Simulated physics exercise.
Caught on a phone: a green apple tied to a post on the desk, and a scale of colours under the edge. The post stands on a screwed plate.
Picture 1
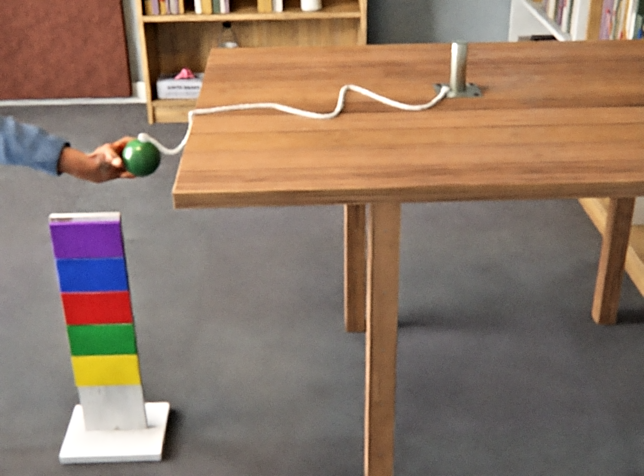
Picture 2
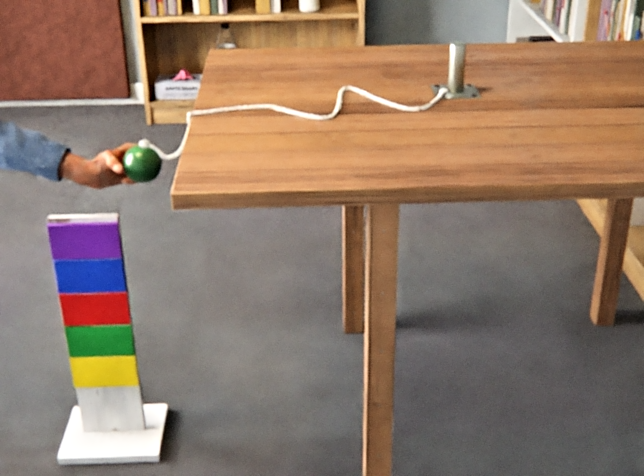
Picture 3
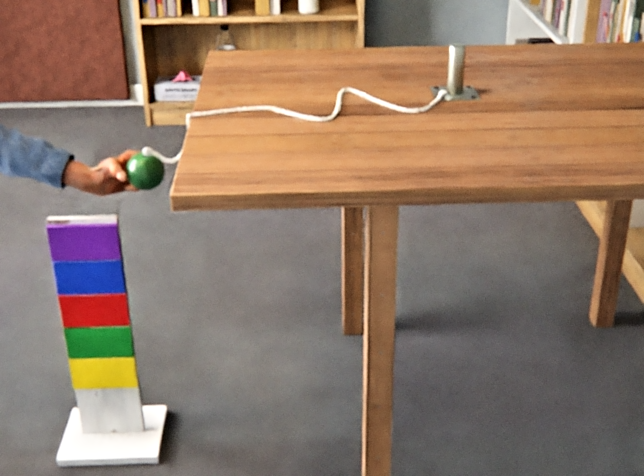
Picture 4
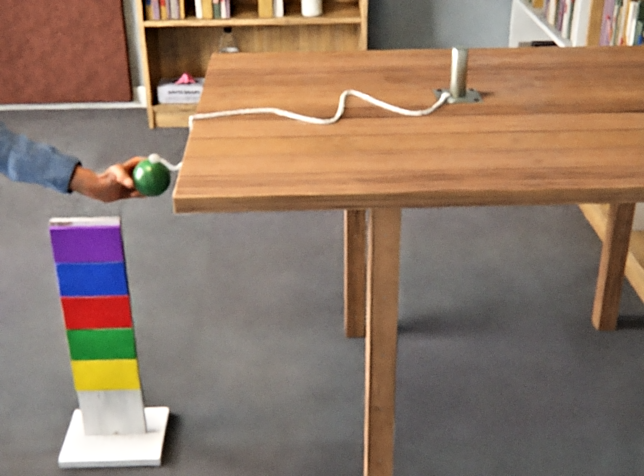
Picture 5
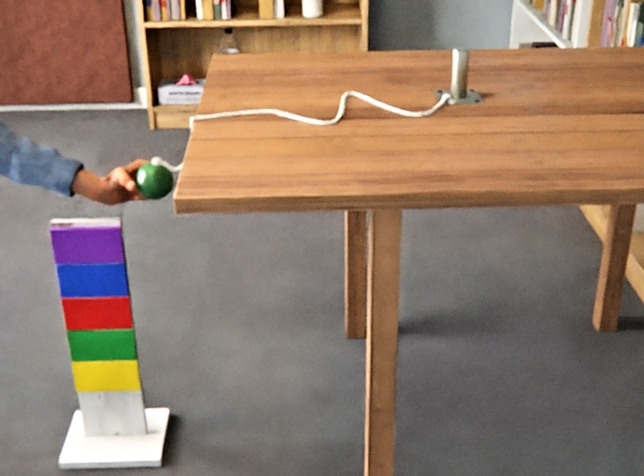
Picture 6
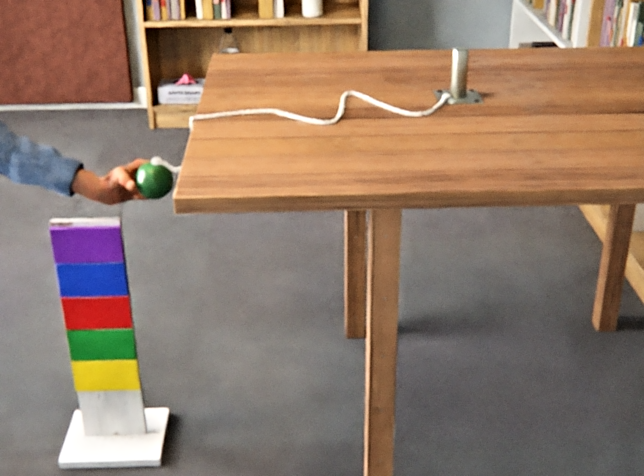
The clip shows a hand holding a green ball tied by a slack white cord to a post on a wooden table, moving it slightly right and down toward the table edge, beside an upright strip of coloured bands.
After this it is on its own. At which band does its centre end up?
The cord holds its middle at green.
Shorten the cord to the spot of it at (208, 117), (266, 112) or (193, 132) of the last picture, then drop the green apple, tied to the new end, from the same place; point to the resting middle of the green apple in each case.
The places are (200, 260), (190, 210) and (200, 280).
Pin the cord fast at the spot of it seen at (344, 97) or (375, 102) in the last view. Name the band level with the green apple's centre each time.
In that order: Blue; red.
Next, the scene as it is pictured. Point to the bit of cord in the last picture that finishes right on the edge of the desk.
That spot is around (330, 123).
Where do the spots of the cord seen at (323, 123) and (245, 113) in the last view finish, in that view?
Near (194, 125) and (204, 205).
A little later, apple near (177, 339); level with green.
Next, apple near (243, 317); level with green.
Later still, apple near (194, 333); level with green.
When it is over, apple near (215, 330); level with green. At green.
